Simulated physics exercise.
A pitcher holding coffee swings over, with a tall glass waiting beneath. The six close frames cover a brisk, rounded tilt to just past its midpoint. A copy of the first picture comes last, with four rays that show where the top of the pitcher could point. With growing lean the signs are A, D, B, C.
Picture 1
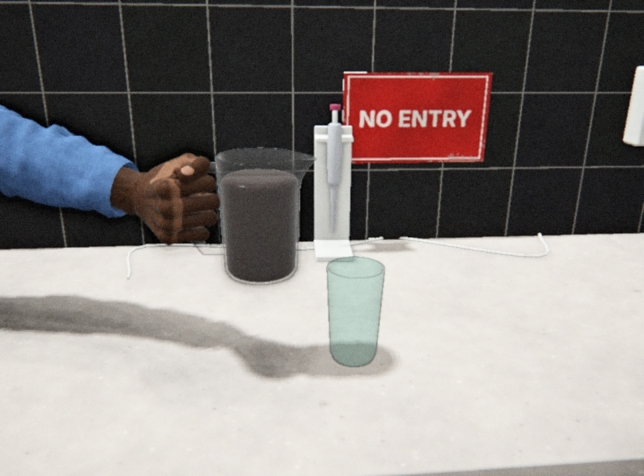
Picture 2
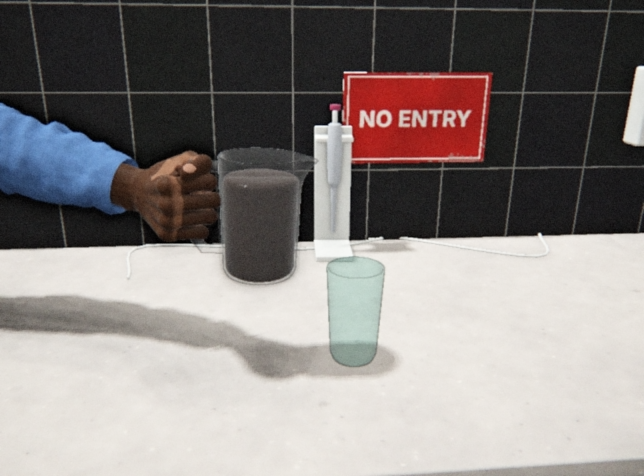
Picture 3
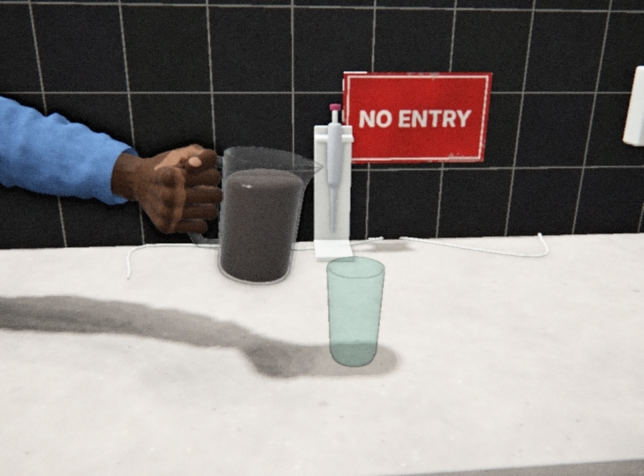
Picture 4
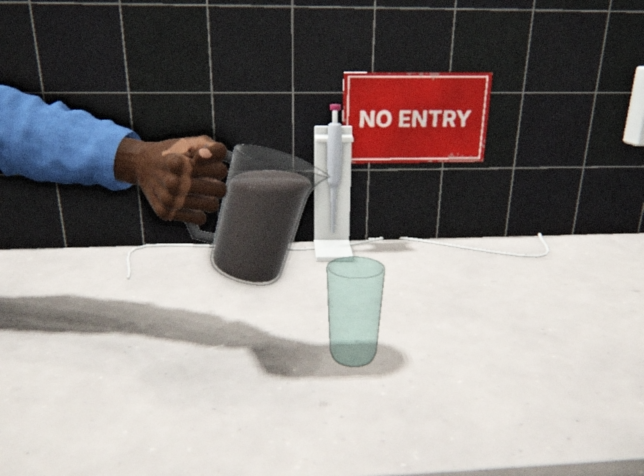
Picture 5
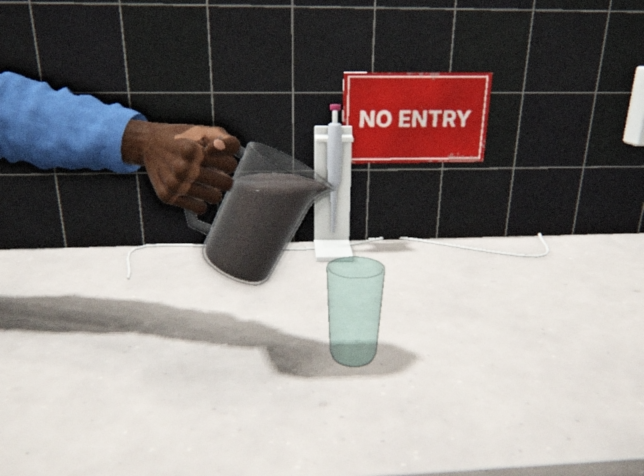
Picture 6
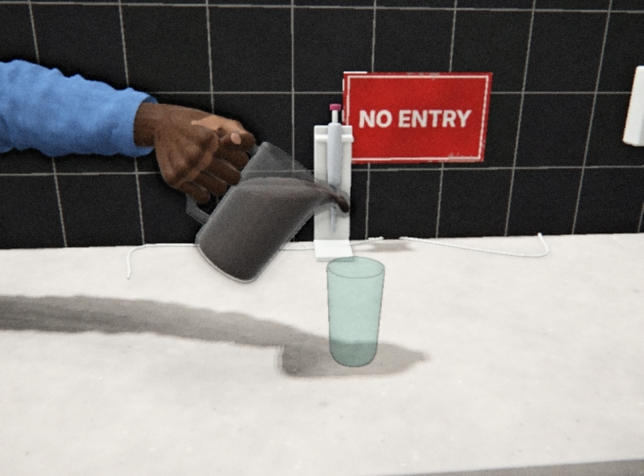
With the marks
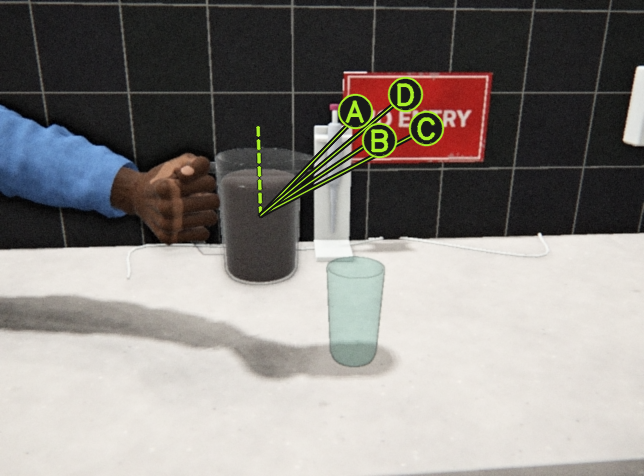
A hand in a blue sleeve held a clear pitcher of dark coffee, lifted it and tilted it steadily to the right above a tall greenish glass, until coffee started coming over the lip.
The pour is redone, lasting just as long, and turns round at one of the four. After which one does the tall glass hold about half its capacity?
Take B.
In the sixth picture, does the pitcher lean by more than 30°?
Yes.
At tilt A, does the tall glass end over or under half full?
Under half.
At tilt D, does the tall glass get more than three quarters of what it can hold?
No, it does not.
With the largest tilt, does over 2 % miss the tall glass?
No, it does not.
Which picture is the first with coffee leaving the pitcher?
Picture 6.
On the marked copy, A at (346, 126); B at (363, 147); C at (411, 136); D at (392, 105).
Choosing A, the tall glass ends with about 25 % of what it can hold.
Choosing B, the tall glass ends with about 49 % of what it can hold.
Choosing C, the tall glass ends with about 66 % of what it can hold.
Choosing D, the tall glass ends with about 36 % of what it can hold.
